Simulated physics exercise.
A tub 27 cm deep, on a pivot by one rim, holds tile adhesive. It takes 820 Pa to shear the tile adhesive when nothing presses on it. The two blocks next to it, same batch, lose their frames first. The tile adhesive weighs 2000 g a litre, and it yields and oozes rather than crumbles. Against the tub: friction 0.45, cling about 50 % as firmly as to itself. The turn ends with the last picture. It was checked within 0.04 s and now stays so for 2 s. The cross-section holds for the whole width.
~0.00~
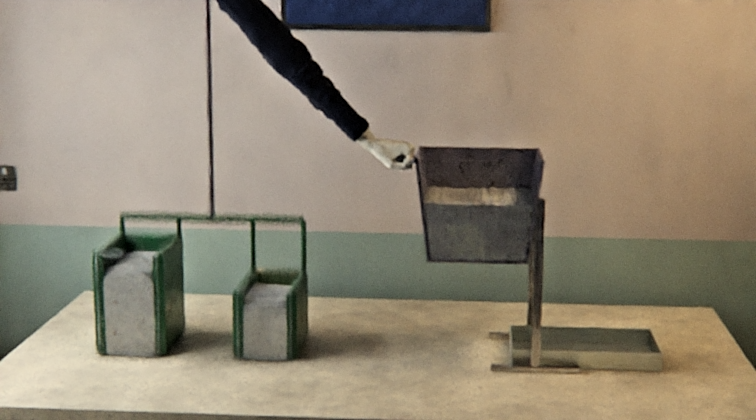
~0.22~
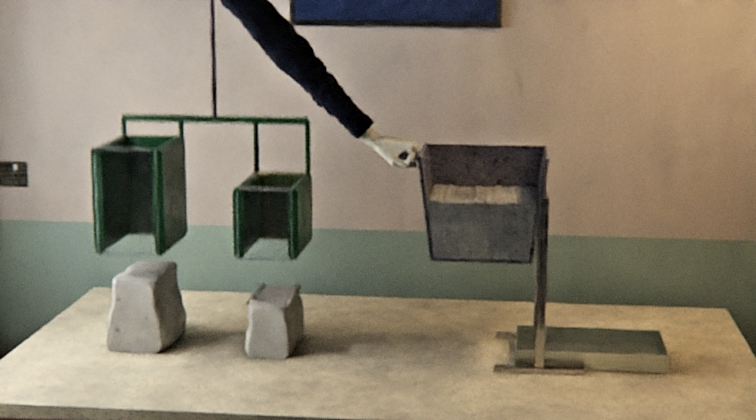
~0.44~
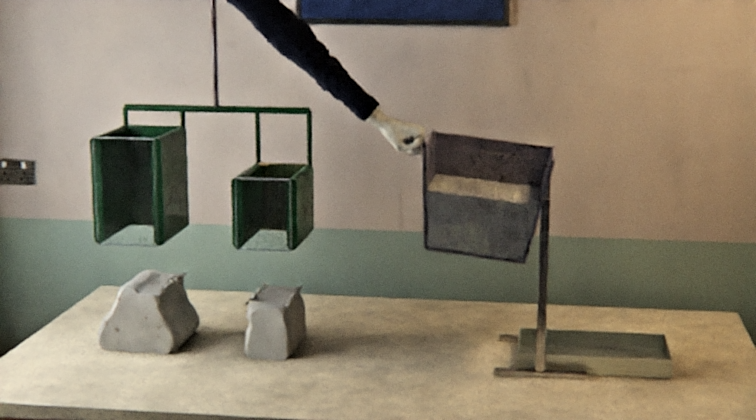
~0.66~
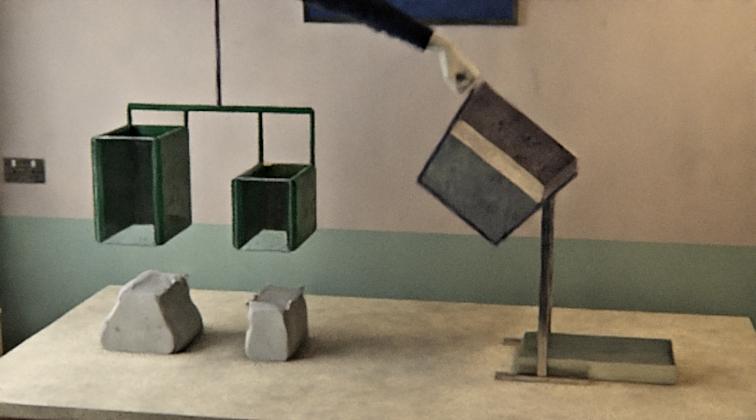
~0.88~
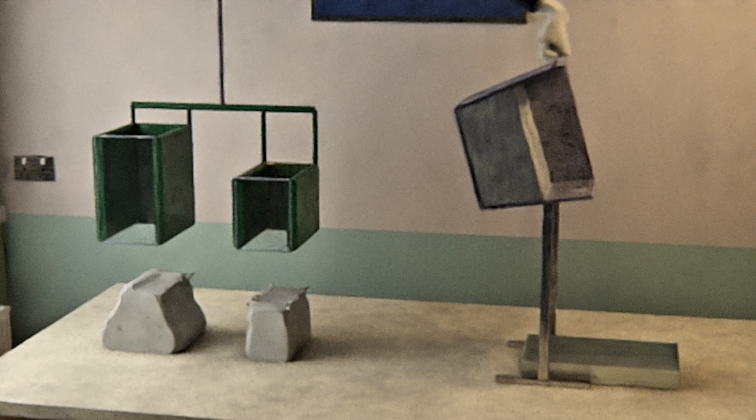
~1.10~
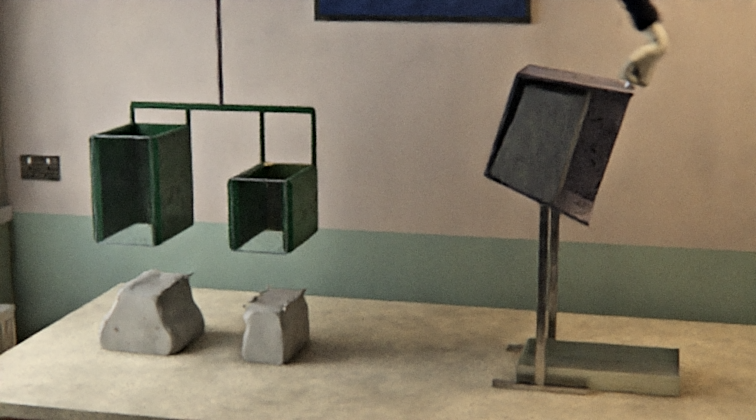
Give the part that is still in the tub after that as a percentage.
Close to 0 per cent.
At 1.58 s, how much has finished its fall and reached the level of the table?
Some 60 per cent.
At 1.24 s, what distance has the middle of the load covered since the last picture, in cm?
About 10 cm.
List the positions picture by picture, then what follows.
The first frame shows handle-side rim at (418, 159), tilt 0 degrees; top of the tile adhesive at (436, 203); blocks stand 25 cm, 16 cm (left to right).
The second frame shows handle-side rim at (421, 157), tilt 0 degrees; top of the tile adhesive at (439, 201); blocks stand 21 cm, 16 cm (left to right).
The third frame shows handle-side rim at (426, 144), tilt 6 degrees; top of the tile adhesive at (434, 190); blocks stand 18 cm, 16 cm (left to right).
The fourth frame shows handle-side rim at (475, 91), tilt 38 degrees; top of the tile adhesive at (454, 134); blocks stand 18 cm, 16 cm (left to right).
The fifth frame shows handle-side rim at (559, 69), tilt 74 degrees; top of the tile adhesive at (514, 91); blocks stand 18 cm, 16 cm (left to right).
The sixth frame shows handle-side rim at (632, 97), tilt 106 degrees; top of the tile adhesive at (532, 87); blocks stand 18 cm, 16 cm (left to right).
After 1.24 s, the tub is at 106 degrees and holds 95 %.
After 1.41 s, the tub is at 106 degrees and holds 31 %.
After 1.58 s, the tub is at 106 degrees and holds 9 %.
After 1.75 s, the tub is at 106 degrees and holds 0 %.
After 3.10 s, at the end, the tub is at 106 degrees and holds 0 %.
